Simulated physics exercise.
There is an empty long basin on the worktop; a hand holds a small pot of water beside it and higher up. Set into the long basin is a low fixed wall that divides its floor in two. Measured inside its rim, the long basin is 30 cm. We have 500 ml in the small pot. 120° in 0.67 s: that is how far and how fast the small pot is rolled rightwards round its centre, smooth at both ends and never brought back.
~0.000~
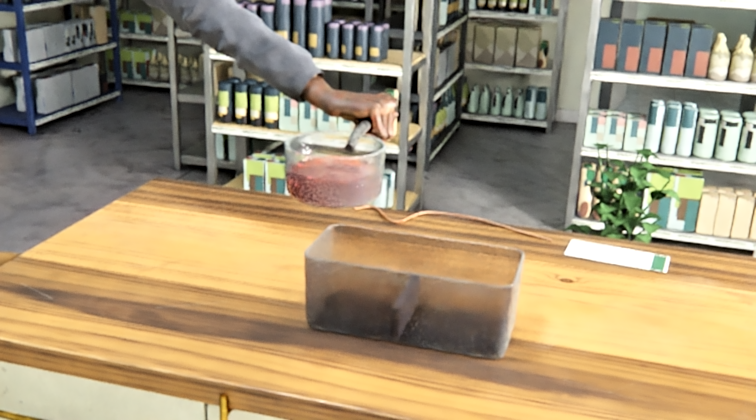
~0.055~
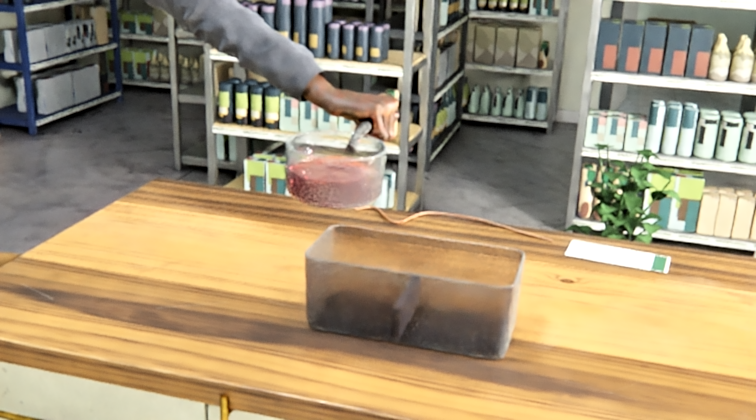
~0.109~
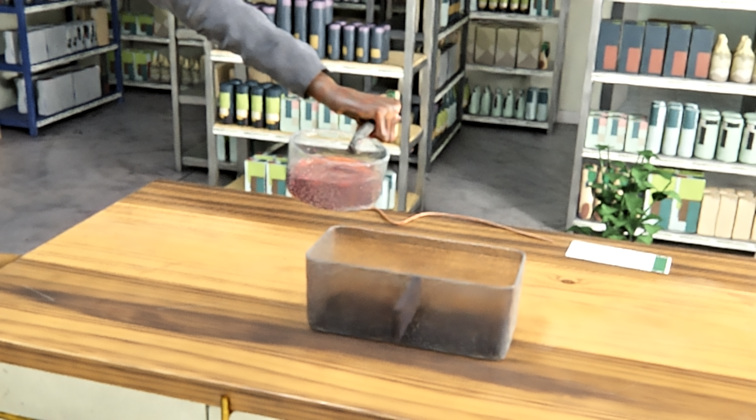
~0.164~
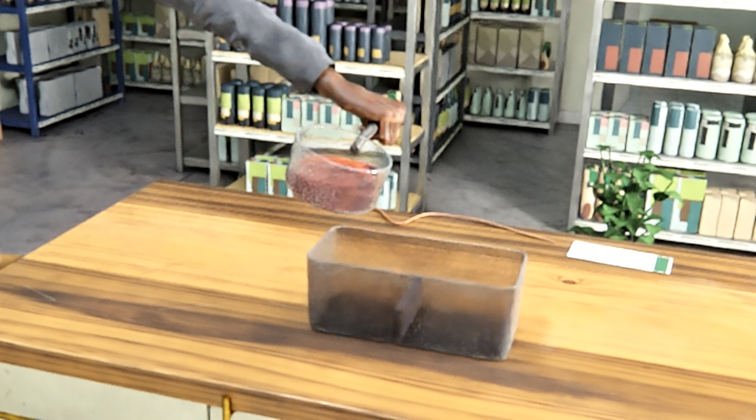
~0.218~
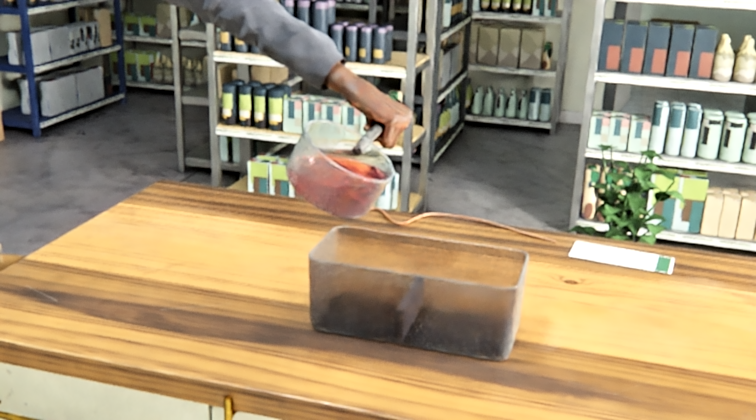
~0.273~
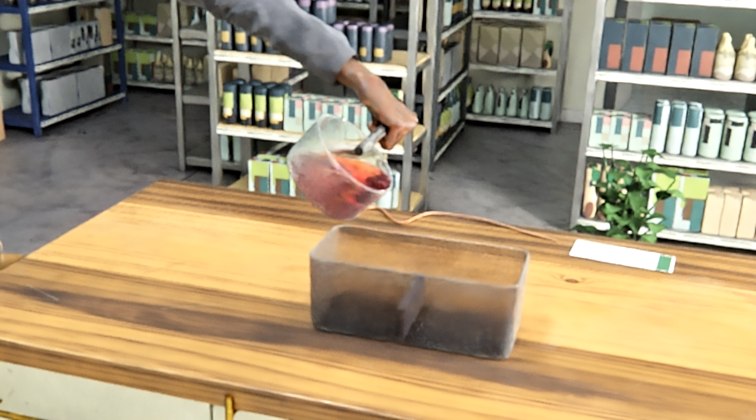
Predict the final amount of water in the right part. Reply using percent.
The right part ends with roughly 17 per cent.
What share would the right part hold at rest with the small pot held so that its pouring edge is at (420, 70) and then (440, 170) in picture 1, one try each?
The first try gives around 80 percent, the second around 90 percent.
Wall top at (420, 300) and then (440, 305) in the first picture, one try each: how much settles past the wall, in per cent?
The first try gives 10 percent and the second 15 percent.
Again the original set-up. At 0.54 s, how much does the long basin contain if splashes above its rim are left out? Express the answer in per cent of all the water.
58 %, more or less.
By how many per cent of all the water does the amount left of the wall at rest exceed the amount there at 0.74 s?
I'd put it at some 7 percent.
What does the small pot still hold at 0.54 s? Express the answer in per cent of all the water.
Around 18 in a hundred.
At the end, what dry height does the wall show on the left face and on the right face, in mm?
About 26 mm left, about 46 mm right.
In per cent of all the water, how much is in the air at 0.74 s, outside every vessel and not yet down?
9 in a hundred, give or take.
After 0.54 s the tilt is 110° and 18 per cent is still to pour, 46 is left of the wall and 13 right of it.
After 0.74 s the tilt is 120° and 2 per cent is still to pour, 74 is left of the wall and 15 right of it.
After 0.95 s the tilt is 120° and 0 per cent is still to pour, 82 is left of the wall and 16 right of it.
After 1.17 s the tilt is 120° and 0 per cent is still to pour, 82 is left of the wall and 17 right of it.
In the end 82 per cent lies left of the wall, 17 right of it and 2 outside.
